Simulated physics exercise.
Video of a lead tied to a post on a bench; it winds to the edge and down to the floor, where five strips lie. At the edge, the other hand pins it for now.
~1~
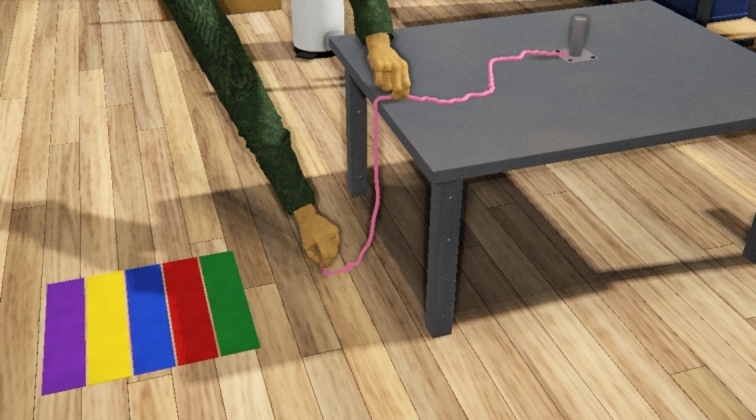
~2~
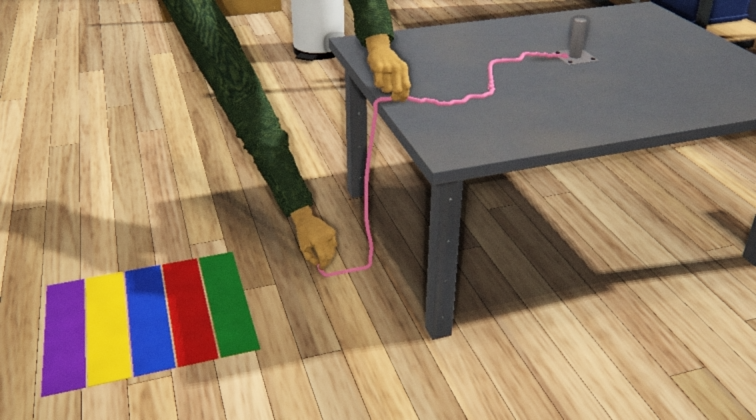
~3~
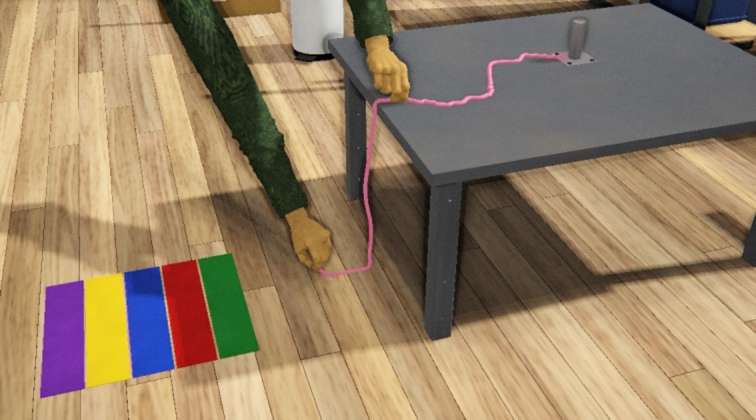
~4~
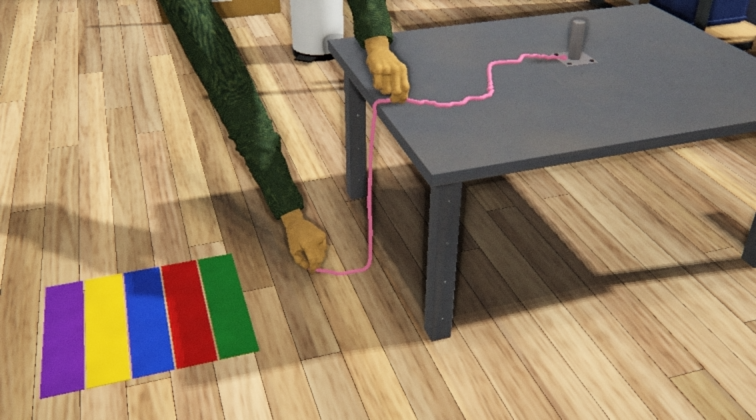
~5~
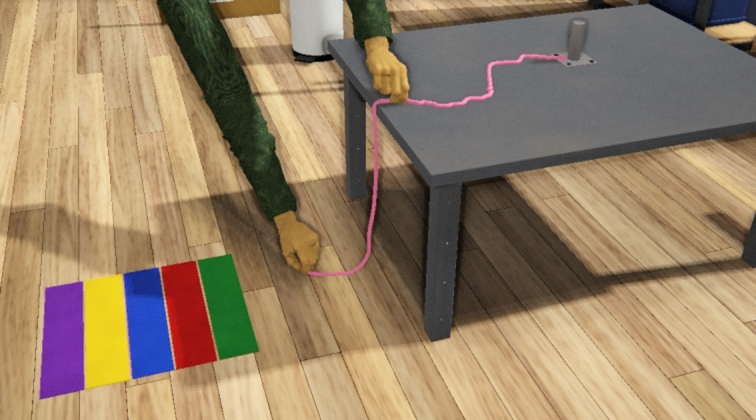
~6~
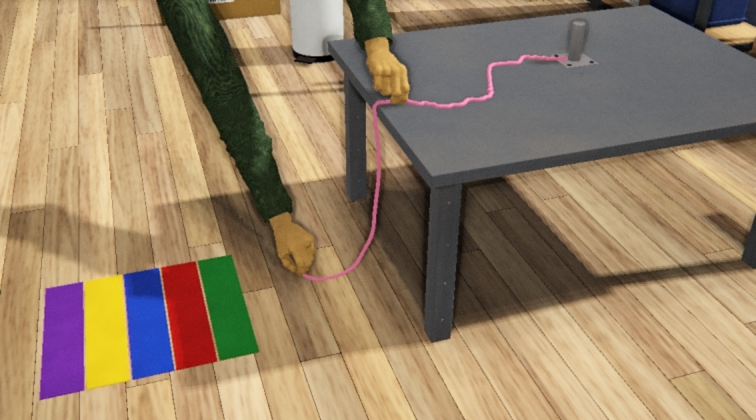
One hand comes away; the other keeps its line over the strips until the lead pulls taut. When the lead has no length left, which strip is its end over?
The yellow strip.
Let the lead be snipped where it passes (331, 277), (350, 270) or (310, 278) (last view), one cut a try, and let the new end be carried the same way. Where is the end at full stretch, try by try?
Roughly (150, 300), (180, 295), (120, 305).
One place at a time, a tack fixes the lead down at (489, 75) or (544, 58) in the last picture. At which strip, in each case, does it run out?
Observed strip, first: Blue; second: Yellow.
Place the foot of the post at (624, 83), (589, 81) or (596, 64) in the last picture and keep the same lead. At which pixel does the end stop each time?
The places are (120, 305), (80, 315) and (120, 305).
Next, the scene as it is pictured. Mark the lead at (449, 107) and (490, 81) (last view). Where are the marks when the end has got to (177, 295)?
About (379, 105) for the first point; the other lies about (457, 83).
Soon after, end near (177, 295); over red.
After that, end near (129, 304); over blue.
At the stop, end near (101, 310); over yellow. Over yellow.
